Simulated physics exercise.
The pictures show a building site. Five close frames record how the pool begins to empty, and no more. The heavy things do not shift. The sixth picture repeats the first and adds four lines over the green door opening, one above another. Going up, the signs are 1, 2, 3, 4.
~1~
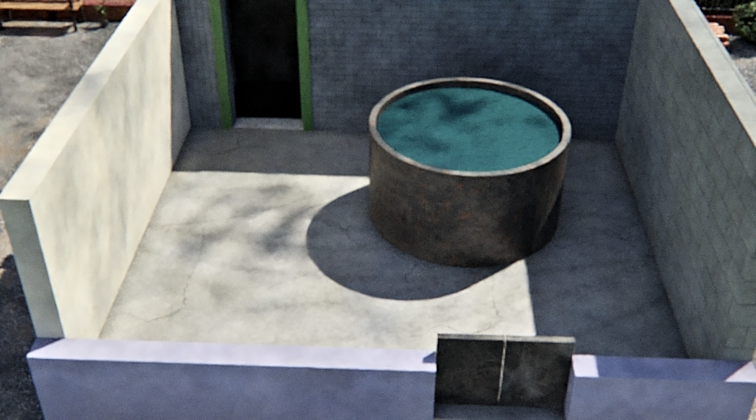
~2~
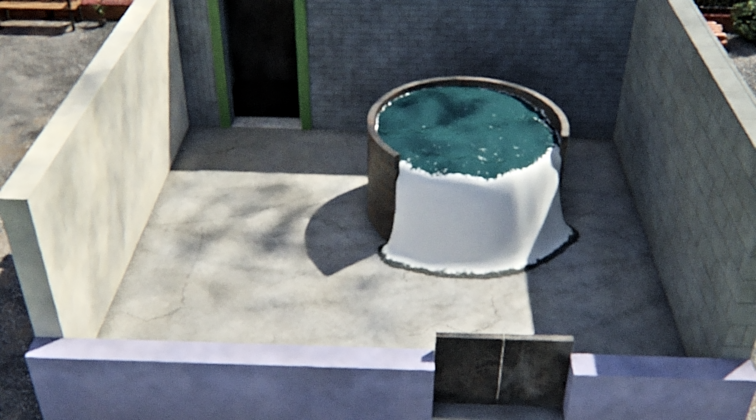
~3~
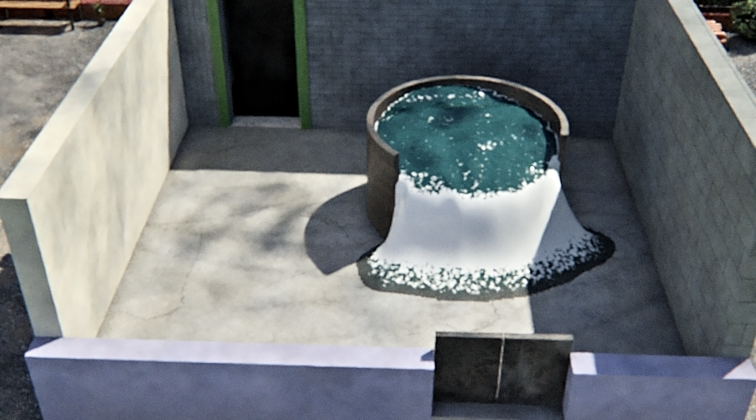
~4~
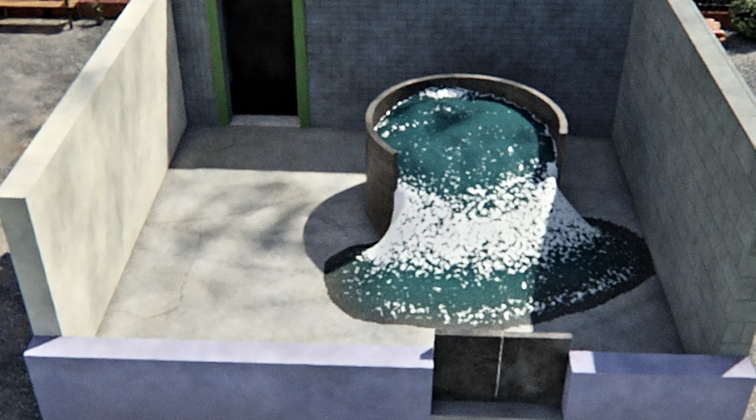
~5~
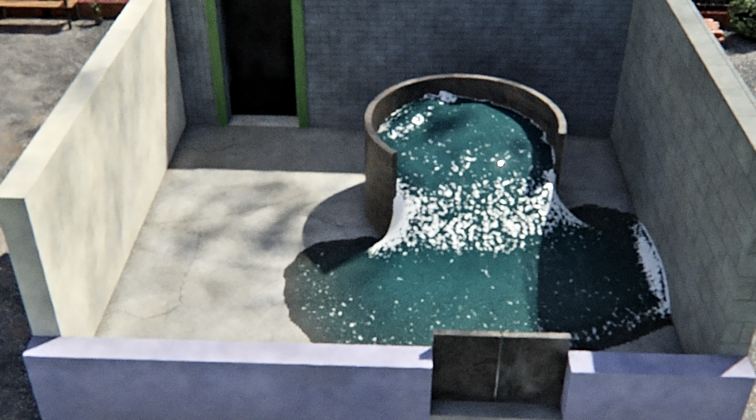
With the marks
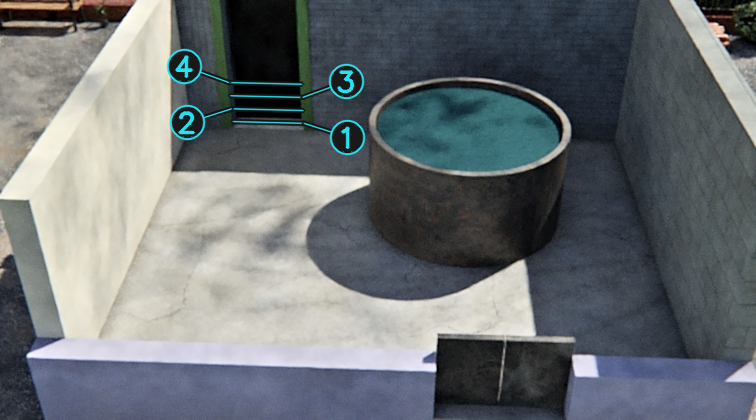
Teal water bursting through the front of a round raised pool, foaming white and spreading across a walled concrete yard.
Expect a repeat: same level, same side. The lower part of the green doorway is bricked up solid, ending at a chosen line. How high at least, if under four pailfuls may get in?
The limit is 2.
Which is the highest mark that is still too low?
1 it is.
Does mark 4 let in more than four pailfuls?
No, that is safe.
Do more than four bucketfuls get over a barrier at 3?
No, that is safe.
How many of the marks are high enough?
Three of them.
On the marked copy, 1 at (268, 122); 2 at (267, 109); 3 at (266, 96); 4 at (265, 83); from the bottom up 1, 2, 3, 4.
Choosing 1, some 15 bucketfuls get in.
Choosing 2, a splash gets over, under a bucket.
Choosing 3, nothing gets over.
Choosing 4, nothing gets over.
